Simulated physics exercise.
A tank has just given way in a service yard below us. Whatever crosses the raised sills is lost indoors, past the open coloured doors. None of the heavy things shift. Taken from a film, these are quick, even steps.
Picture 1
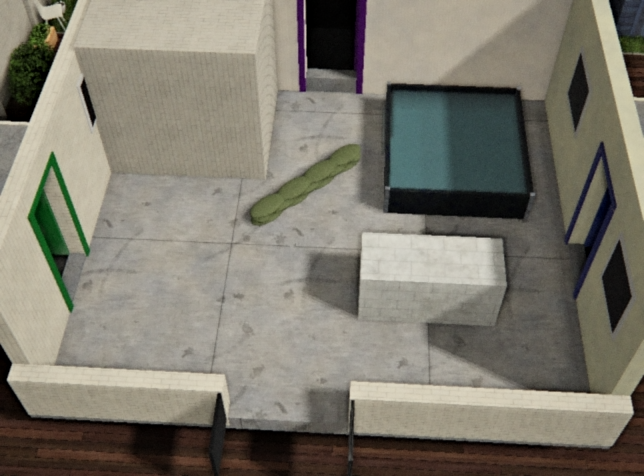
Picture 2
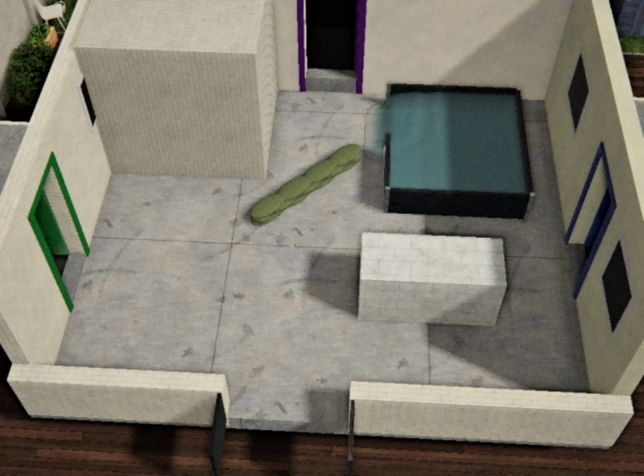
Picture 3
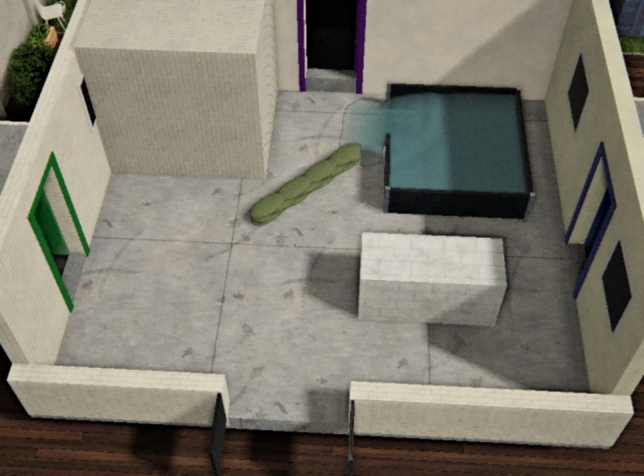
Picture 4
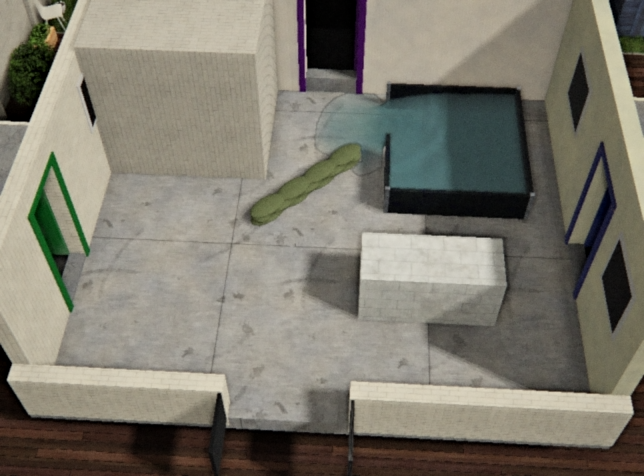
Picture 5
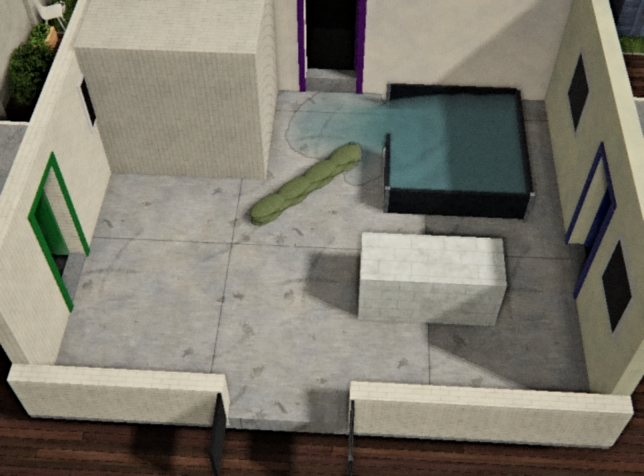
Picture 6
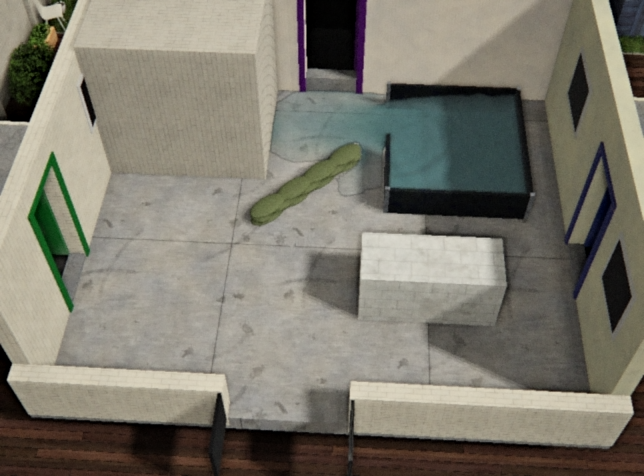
Dark tank in a walled yard giving way at its left side, water pouring out and spreading leftward across the grey floor.
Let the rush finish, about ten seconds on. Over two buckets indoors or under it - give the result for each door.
At the end, the blue door keeps inside the limit, the green door keeps inside the limit, the purple door keeps inside the limit.
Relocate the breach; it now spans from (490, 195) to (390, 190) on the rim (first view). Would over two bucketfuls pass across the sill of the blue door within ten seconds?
Result - blue overshoots.
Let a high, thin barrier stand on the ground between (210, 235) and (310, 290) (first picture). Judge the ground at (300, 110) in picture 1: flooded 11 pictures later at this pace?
Submerged.
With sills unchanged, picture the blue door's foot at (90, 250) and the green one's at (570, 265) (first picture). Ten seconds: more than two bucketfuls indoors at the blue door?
As I see it, the blue door gets past the mark.
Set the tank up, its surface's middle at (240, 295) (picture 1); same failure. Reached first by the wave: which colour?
The door marked green is the first one.
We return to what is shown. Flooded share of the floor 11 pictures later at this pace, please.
Some 15 per cent.
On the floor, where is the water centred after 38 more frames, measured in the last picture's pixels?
The water's middle lies around (351, 169).
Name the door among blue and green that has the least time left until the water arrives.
That would be the green one.
A moment on, water covers 10 % of the floor; the blue door not reached, the green door not reached, the purple door wet at the sill, nothing in.
Next, water covers 15 % of the floor; the blue door not reached, the green door not reached, the purple door wet at the sill, nothing in.
Then, water covers 30 % of the floor; the blue door not reached, the green door not reached, the purple door under two buckets in.
Later, water covers 50 % of the floor; the blue door not reached, the green door under two buckets in, the purple door under two buckets in.
In the end, water covers 90 % of the floor; the blue door wet at the sill, nothing in, the green door under two buckets in, the purple door under two buckets in.
